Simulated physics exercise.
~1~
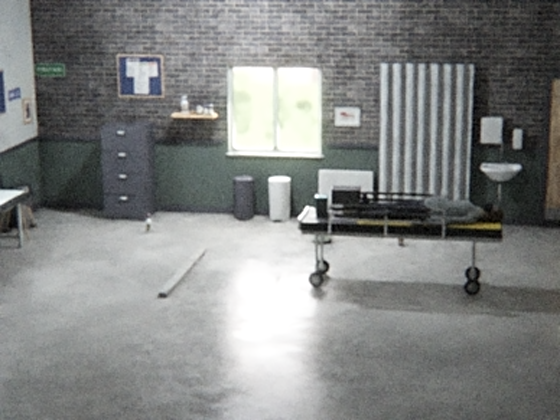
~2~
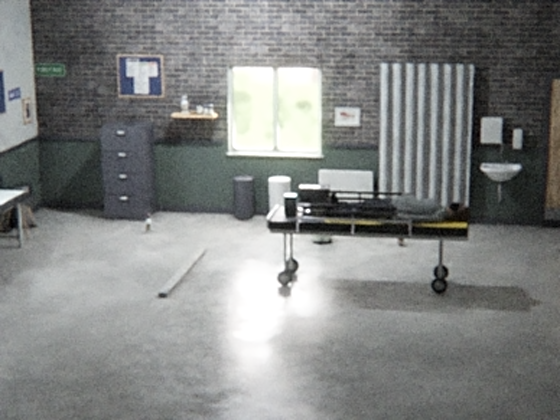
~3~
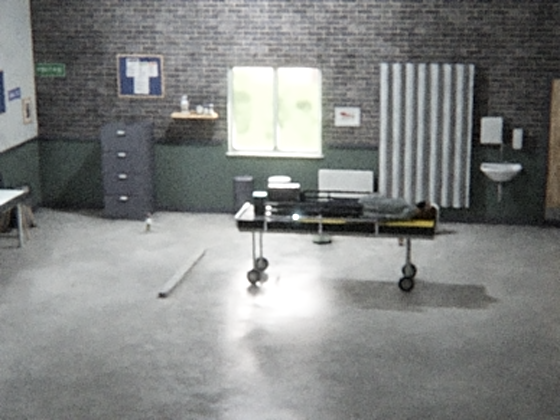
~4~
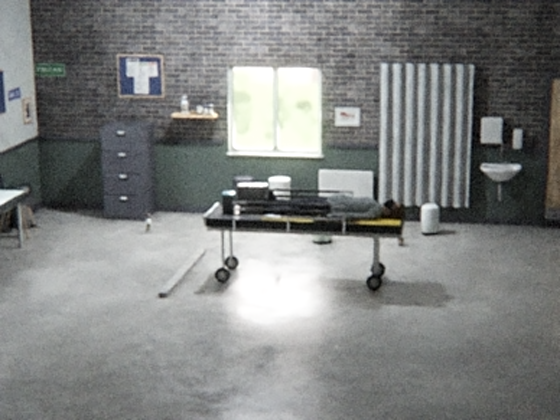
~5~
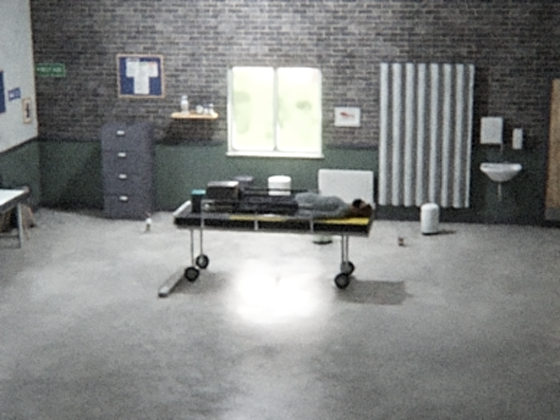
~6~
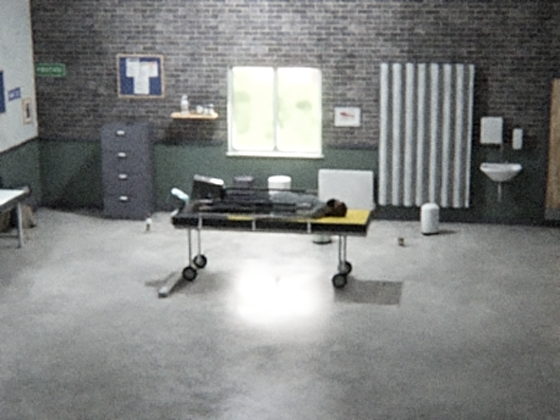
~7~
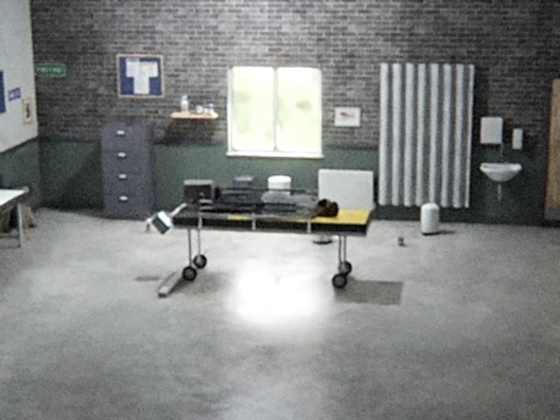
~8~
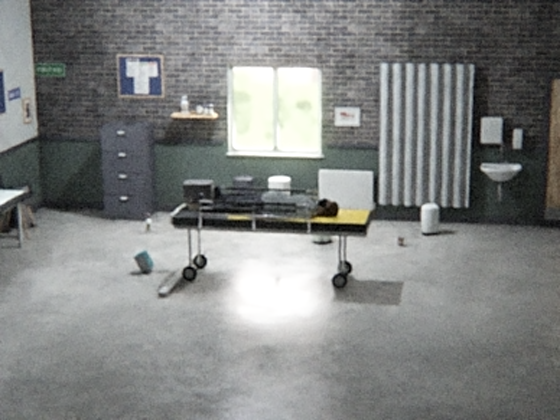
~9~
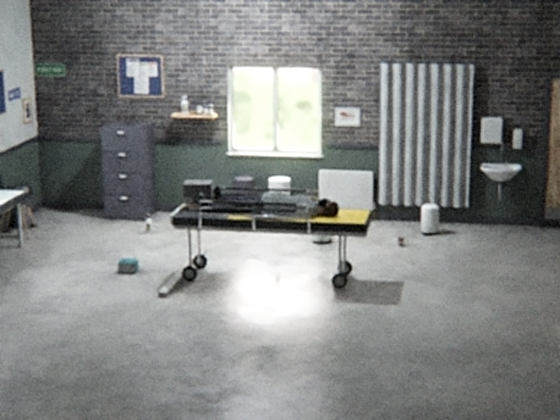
Wheeled trolley carrying a lying person rolling left across a room and stopping, its load sliding on as a teal box tumbles to the floor.
